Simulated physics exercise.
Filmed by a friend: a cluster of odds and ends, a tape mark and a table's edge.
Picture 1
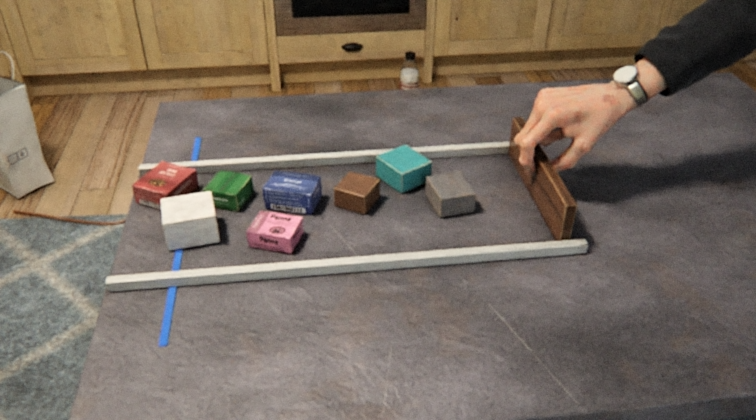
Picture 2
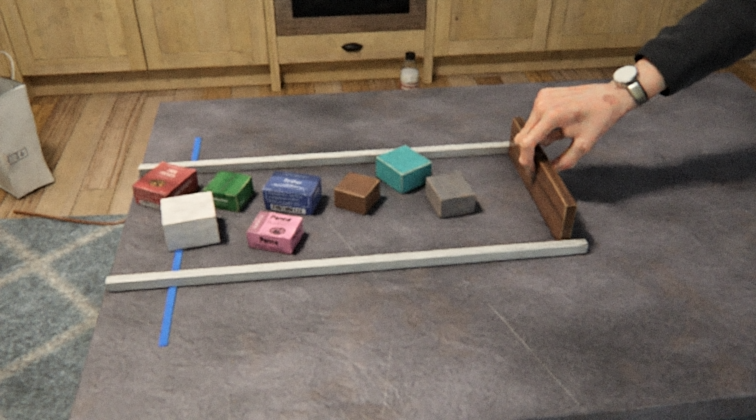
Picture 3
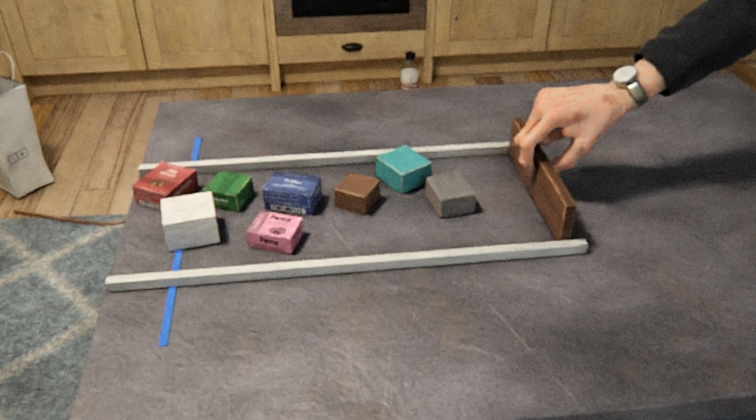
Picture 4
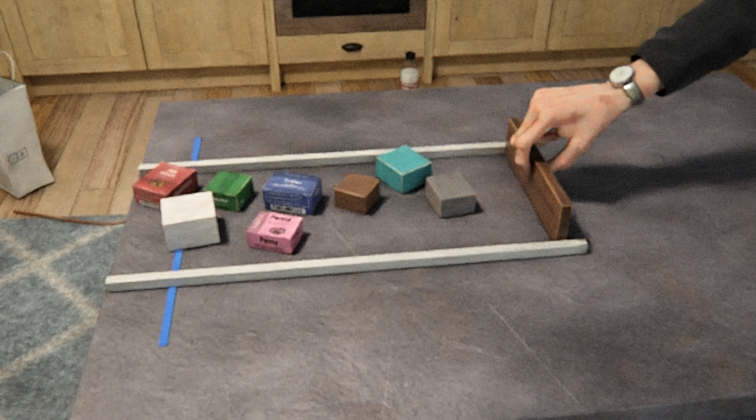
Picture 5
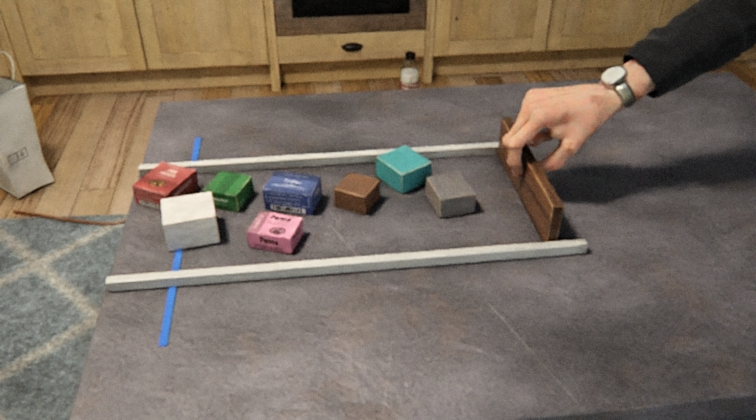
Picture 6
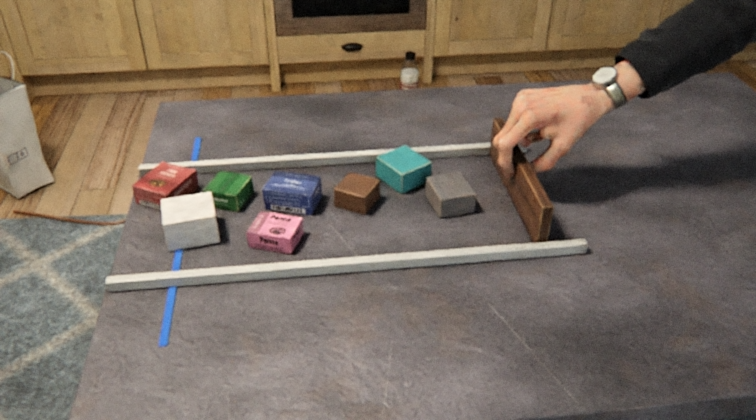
A hand wearing a watch, its arm in a dark sleeve, grips a dark wooden board at the right of a grey tabletop, seen from above in a kitchen. Between two pale rails lie red, white, green, blue, pink, brown, teal and grey blocks and boxes, with blue tape crossing at left. The hand holds nearly still, then slides the board slightly left, while the blocks and camera stay still.
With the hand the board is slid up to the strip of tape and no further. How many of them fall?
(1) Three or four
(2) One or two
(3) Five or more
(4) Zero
Three or four.
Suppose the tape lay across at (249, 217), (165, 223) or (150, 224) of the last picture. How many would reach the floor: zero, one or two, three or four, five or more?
Either one or two; at least five; five or over.
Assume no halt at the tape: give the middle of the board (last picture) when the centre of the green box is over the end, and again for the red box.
Points: About (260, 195) and about (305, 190).
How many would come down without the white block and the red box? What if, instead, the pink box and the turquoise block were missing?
First try 2, second try 3.
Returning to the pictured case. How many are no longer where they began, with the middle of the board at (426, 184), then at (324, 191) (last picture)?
At first I count 2, and then 6.
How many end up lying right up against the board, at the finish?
In contact: 3.
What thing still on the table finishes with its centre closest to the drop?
It's the brown block that is foremost.
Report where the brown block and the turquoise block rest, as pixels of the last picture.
The brown block stops around (127, 210); the turquoise block around (169, 180).
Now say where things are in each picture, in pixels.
In the first picture, red box (166, 186); white block (190, 220); green box (229, 191); board (539, 176); tape (184, 221).
In the second picture, white block (190, 221); brown block (357, 193).
In the third picture, green box (229, 191); blue box (293, 193).
In the fourth picture, red box (166, 186); board (535, 177).
In the fifth picture, white block (190, 221); grey block (450, 194).
In the sixth picture, red box (166, 186); white block (190, 221); green box (229, 191); board (518, 178); tape (184, 221).
Early on, none off yet; red box at rest near (166, 186); white block at rest near (190, 221); green box at rest near (229, 191).
Finally, the number that fall off is three or four; lost, blue box, green box, white block and red box.
